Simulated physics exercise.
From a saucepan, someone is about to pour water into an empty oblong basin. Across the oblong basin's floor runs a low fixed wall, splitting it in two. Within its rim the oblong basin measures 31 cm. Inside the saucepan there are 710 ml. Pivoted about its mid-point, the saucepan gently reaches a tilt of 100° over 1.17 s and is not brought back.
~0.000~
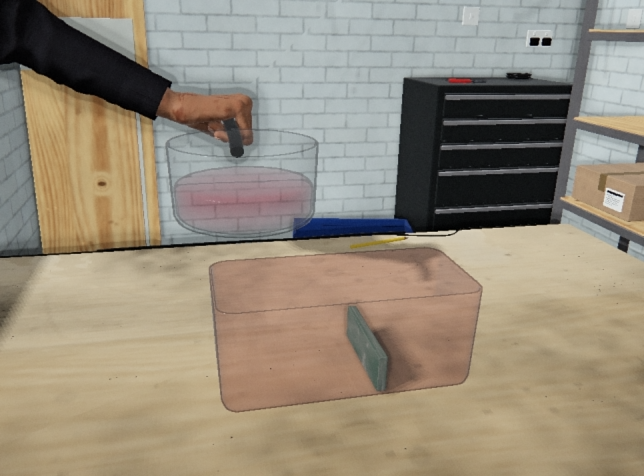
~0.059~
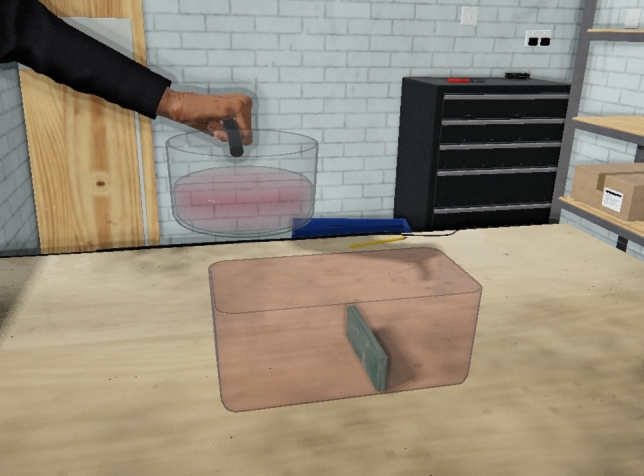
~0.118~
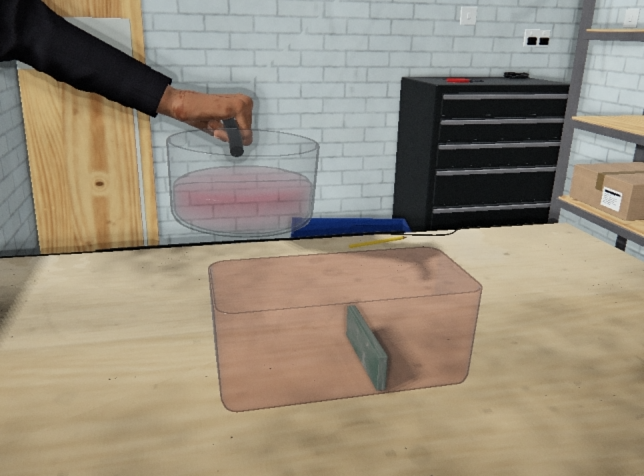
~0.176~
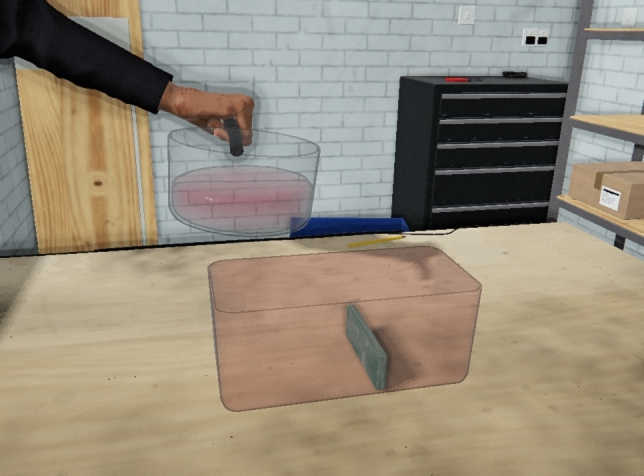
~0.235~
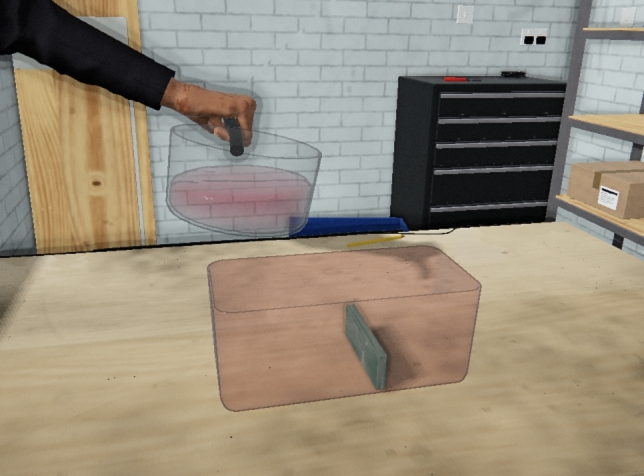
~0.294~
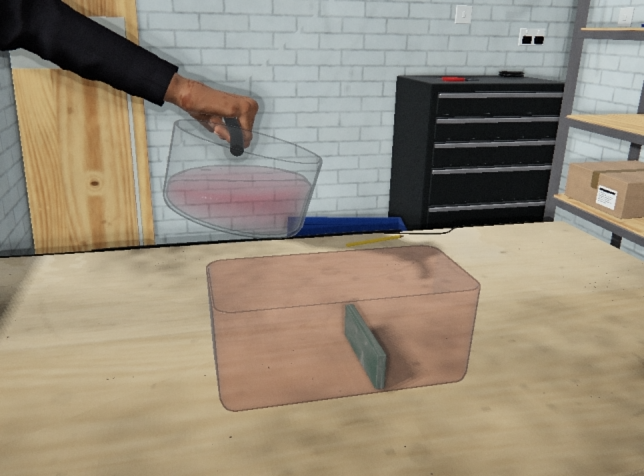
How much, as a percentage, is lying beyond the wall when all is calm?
Around 15 per cent lies beyond the wall.
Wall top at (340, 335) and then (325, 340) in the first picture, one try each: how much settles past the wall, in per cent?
It comes to 60 per cent, and then 85 per cent.
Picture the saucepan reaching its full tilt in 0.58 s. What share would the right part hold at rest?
In that case, roughly 5 per cent.
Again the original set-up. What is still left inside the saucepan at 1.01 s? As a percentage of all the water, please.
Around 20 in a hundred is still there.
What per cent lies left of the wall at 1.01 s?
The left part holds some 52 per cent.
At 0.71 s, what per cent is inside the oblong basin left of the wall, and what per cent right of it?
Left roughly 4, right roughly 0.
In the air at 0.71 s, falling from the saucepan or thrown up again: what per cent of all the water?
24 per cent.
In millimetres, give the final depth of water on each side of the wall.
On the left it stands about 24 mm, on the right about 8 mm.
By 0.71 s the tilt is 66° and 72 per cent is still to pour, 4 is left of the wall and 0 right of it.
By 1.01 s the tilt is 95° and 21 per cent is still to pour, 52 is left of the wall and 14 right of it.
By 1.33 s the tilt is 100° and 3 per cent is still to pour, 80 is left of the wall and 15 right of it.
By 1.67 s the tilt is 100° and 0 per cent is still to pour, 84 is left of the wall and 15 right of it.
At rest 84 per cent lies left of the wall, 15 right of it and 1 outside.
